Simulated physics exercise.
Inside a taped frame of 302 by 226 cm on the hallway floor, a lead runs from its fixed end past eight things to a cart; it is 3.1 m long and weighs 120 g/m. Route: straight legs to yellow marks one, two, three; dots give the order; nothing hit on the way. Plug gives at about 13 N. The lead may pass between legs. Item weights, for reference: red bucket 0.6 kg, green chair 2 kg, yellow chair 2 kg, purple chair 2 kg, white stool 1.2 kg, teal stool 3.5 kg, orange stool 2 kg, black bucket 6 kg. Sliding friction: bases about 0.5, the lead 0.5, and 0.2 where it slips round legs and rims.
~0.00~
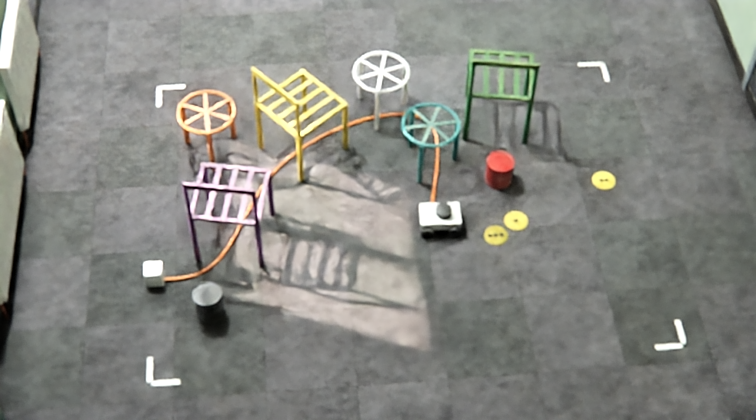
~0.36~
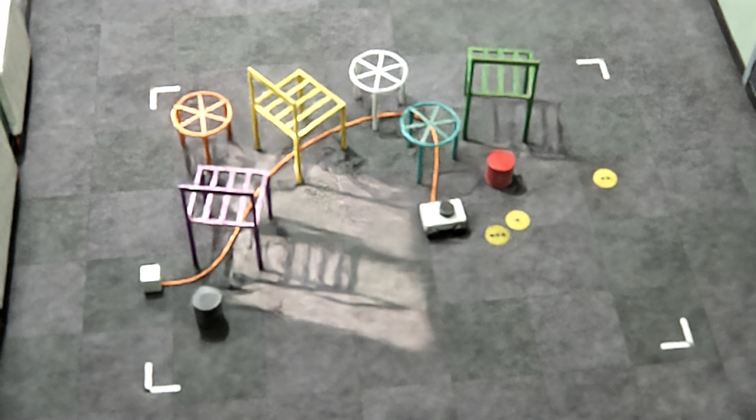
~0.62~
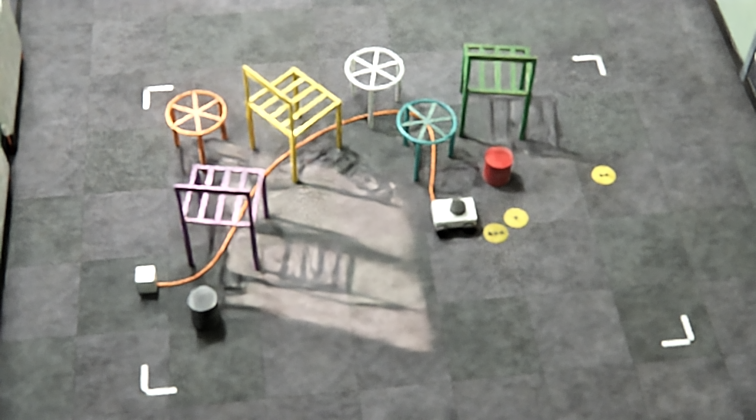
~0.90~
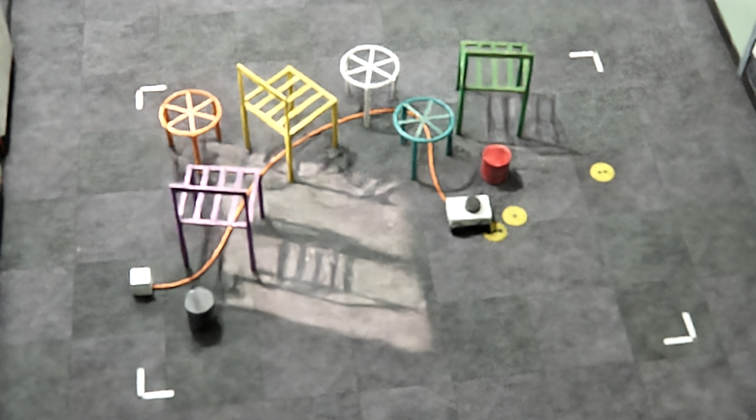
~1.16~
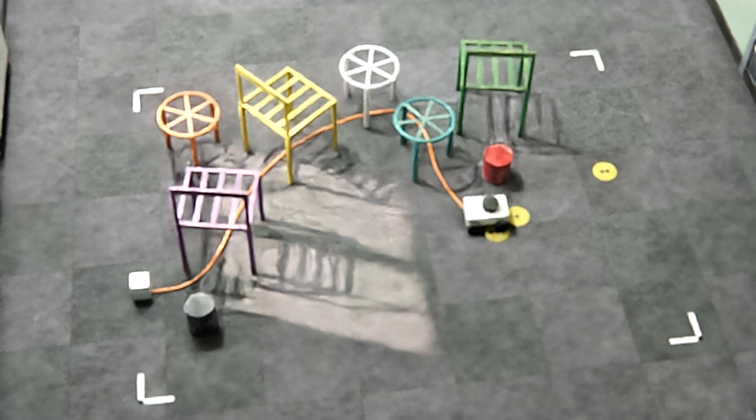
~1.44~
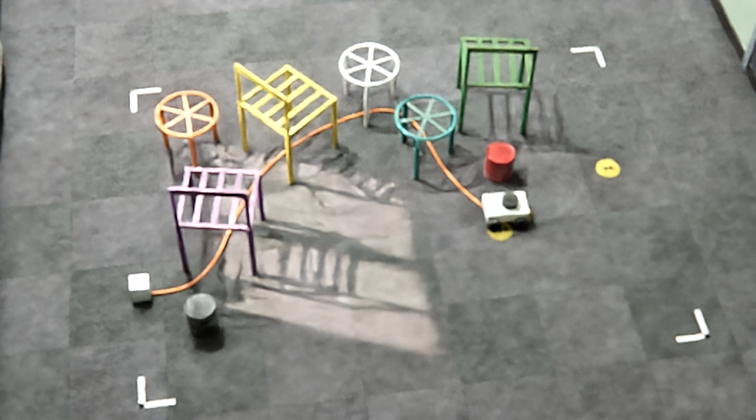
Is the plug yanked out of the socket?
I expect the plug to stick.
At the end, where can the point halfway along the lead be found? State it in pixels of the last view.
Midpoint of length, last view: Approx. (345, 142).
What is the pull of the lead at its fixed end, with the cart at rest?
1 N.
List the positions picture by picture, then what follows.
Yellow chair (301, 102); purple chair (230, 193); green chair (502, 74); marks (516, 221) (604, 181) (496, 236); cart (431, 224), in the first frame.
Cart (434, 224), in the second frame.
Cart (445, 221), in the third frame.
Cart (459, 218), in the fourth frame.
Cart (477, 218), in the fifth frame.
Yellow chair (287, 100); purple chair (218, 197); green chair (496, 61); cart (496, 215), in the sixth frame.
After 2.7 s, cart at (558, 192), lead slack at the fixed end; nothing else has moved.
After 3.9 s, cart at (600, 171), 5 N at the fixed end; red bucket 18 cm off its start, white stool 13 cm off its start.
After 5.1 s, cart at (546, 203), lead slack at the fixed end; red bucket 18 cm off its start at (512, 132), white stool 13 cm off its start at (375, 79).
After 6.3 s, cart at (501, 229), lead slack at the fixed end; red bucket 18 cm off its start, white stool 13 cm off its start.
After 6.7 s, cart at (501, 229), lead slack at the fixed end; red bucket 18 cm off its start at (512, 132), white stool 13 cm off its start at (375, 79).
